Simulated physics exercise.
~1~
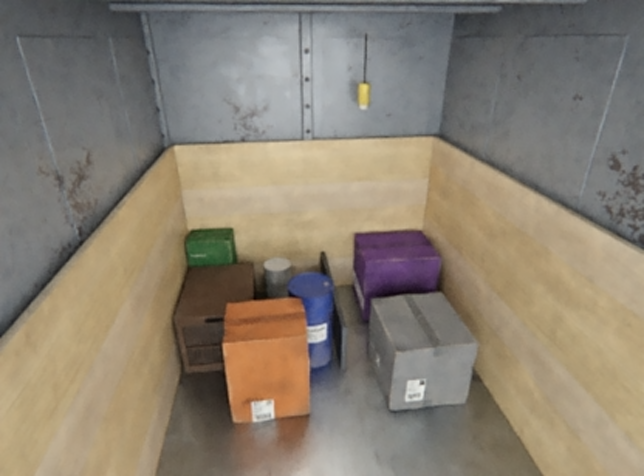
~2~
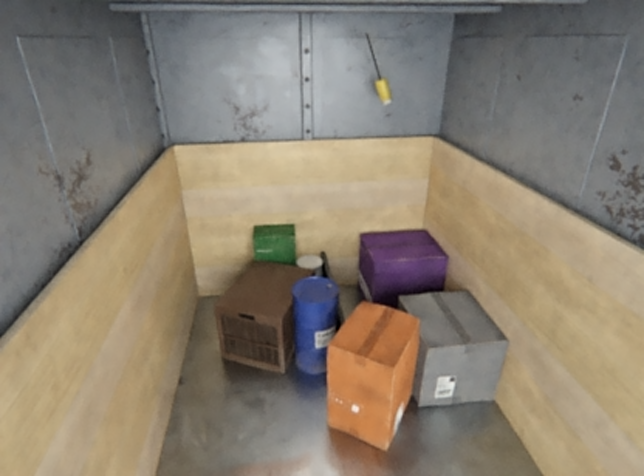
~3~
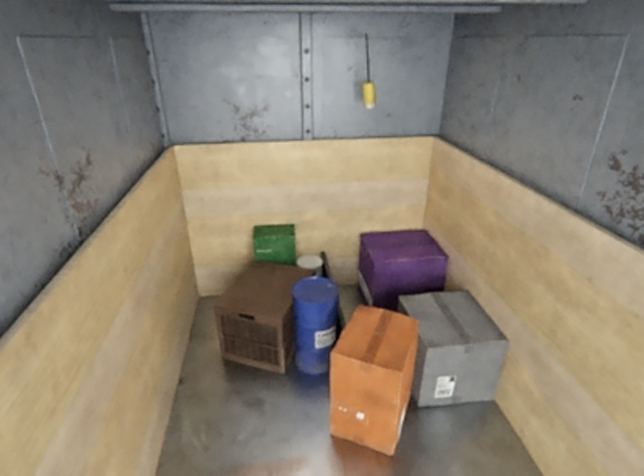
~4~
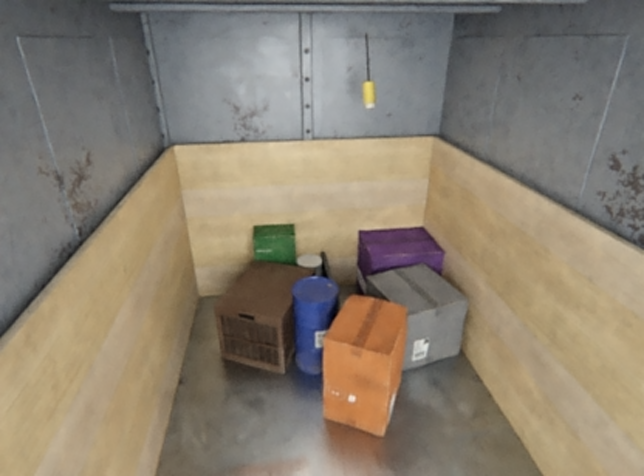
The orange box slid well to the right across the van floor as the lamp swung, while the brown chest, green box, grey box and white canister shifted right too. Later the grey box moved back and left, with the orange box still upright beside it.
